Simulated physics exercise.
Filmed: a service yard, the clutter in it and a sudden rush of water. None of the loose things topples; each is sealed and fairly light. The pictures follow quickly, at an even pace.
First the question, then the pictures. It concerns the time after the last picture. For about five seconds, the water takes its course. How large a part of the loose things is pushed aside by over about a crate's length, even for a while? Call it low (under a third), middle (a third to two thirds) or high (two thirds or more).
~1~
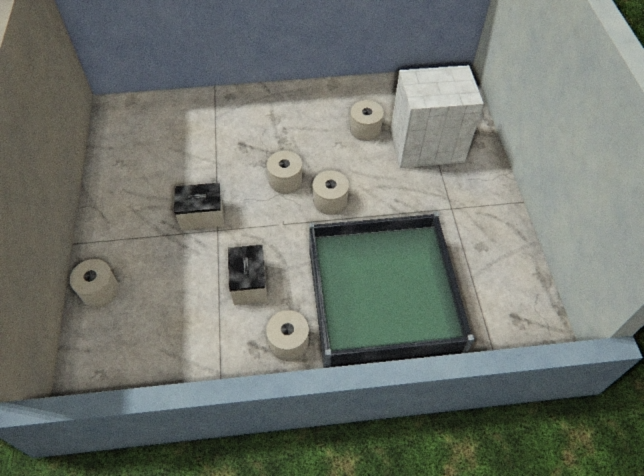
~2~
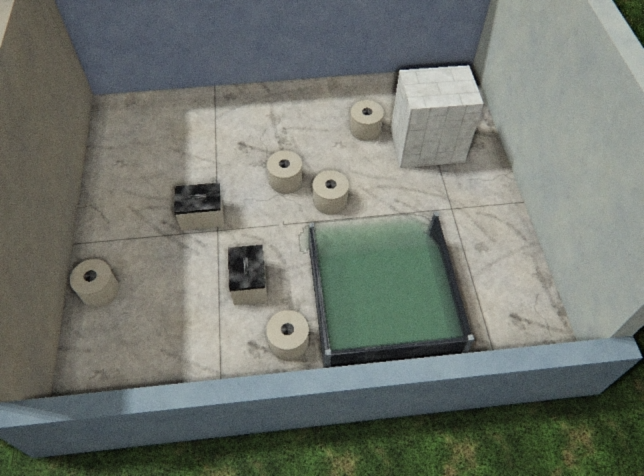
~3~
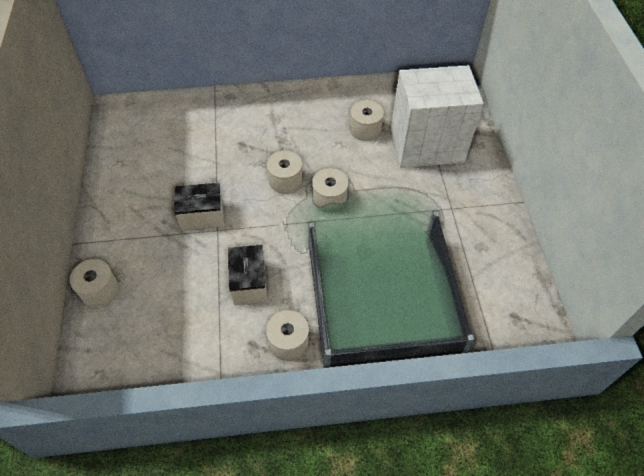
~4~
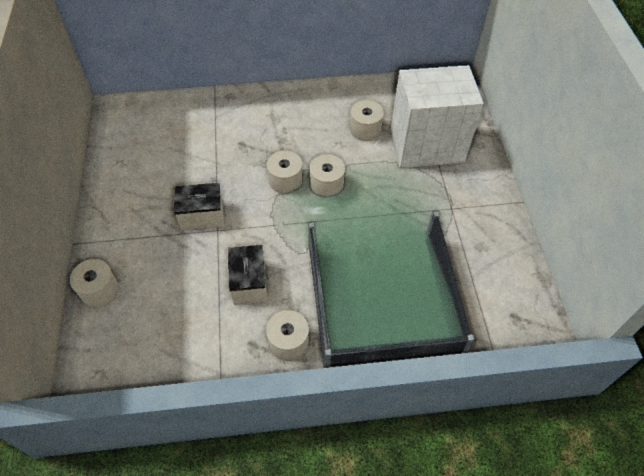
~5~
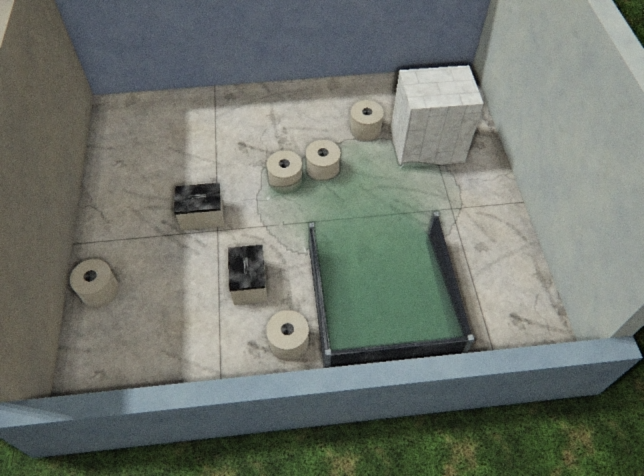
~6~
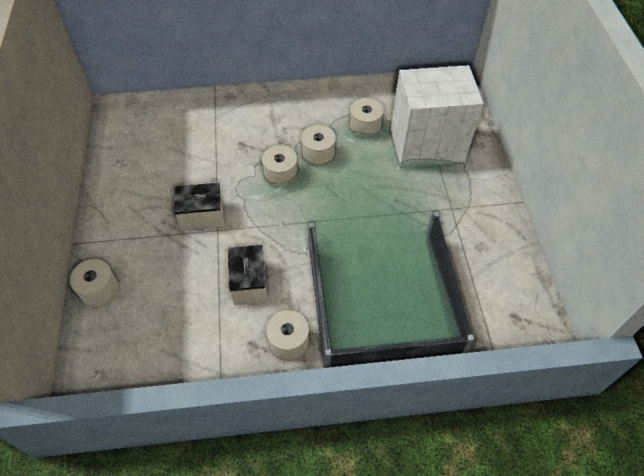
Middle.
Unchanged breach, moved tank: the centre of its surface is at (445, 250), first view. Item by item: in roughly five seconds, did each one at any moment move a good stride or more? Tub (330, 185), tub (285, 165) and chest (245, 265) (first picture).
Taking them in turn: Got sent well off; got sent well off; kept near its start.
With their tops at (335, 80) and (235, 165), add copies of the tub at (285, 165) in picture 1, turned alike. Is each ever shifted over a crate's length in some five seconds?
Taking them in order, the first one goes the distance and the second one goes the distance.
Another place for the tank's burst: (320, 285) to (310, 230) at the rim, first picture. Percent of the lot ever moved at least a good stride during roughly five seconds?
About 40 per cent.
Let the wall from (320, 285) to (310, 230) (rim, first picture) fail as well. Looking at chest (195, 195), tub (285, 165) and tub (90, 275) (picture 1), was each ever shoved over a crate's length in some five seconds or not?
First over the mark, then below the mark, then over the mark.
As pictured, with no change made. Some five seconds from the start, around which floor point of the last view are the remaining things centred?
What remains is centred near (201, 240).
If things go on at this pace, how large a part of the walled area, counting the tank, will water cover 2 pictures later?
Wet share: Around 35 %.
A moment on, 3 of 7 are well off their spots; 0 afloat.
Next, 3 of 7 are well off their spots; 2 afloat.
Later, 3 of 7 are well off their spots; 2 afloat.
In the end, 2 of 7 are well off their spots, and 3 have been at some point; 3 afloat.
